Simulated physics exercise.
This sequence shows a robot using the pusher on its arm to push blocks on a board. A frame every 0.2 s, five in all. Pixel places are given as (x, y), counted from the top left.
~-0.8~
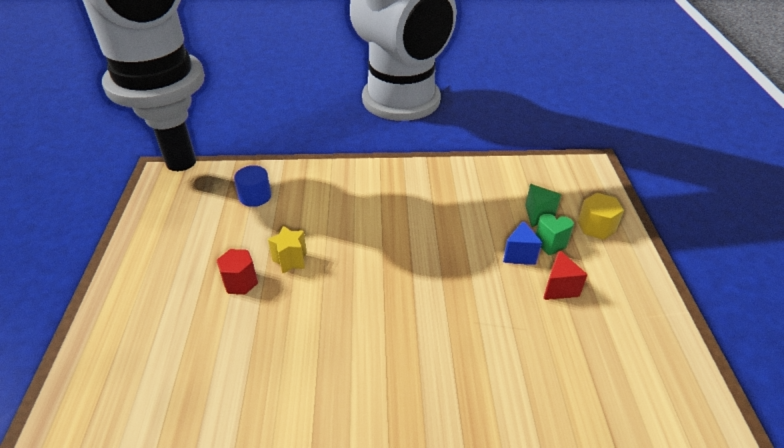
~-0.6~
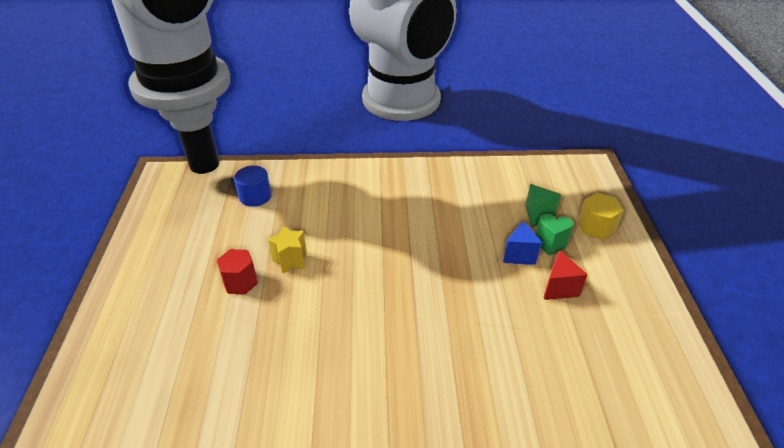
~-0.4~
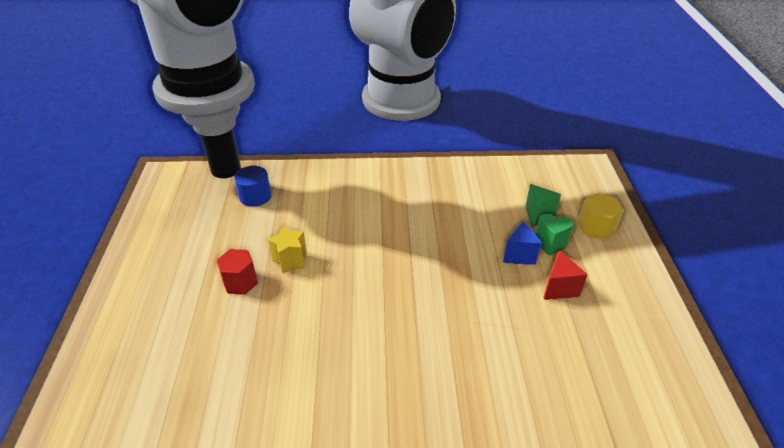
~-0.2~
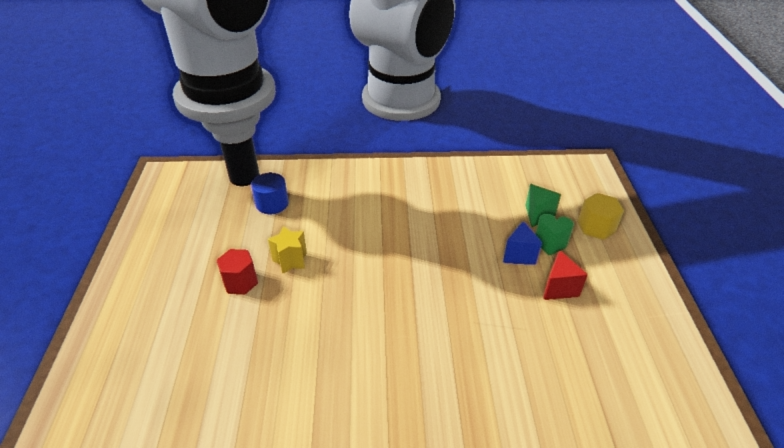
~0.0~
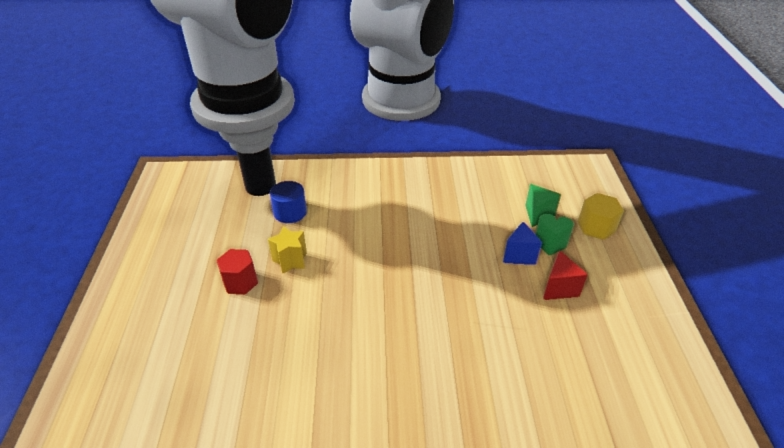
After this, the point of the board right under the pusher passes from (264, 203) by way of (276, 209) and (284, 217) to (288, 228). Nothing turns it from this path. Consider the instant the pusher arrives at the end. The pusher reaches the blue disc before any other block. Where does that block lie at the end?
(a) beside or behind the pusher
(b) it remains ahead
The correct letter is a.
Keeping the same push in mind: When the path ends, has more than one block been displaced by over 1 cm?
That would be a no.
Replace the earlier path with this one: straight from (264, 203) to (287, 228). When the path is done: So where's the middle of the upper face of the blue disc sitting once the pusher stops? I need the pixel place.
Top centre: (318, 204).
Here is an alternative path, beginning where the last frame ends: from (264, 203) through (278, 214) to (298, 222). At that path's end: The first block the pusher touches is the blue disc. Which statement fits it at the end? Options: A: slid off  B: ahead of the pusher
The correct letter is B.
What follows on the original path. Halfway along, pusher at (278, 197); blue disc at (307, 199).
At the end, pusher at (285, 212); blue disc at (318, 206); yellow star block in place.
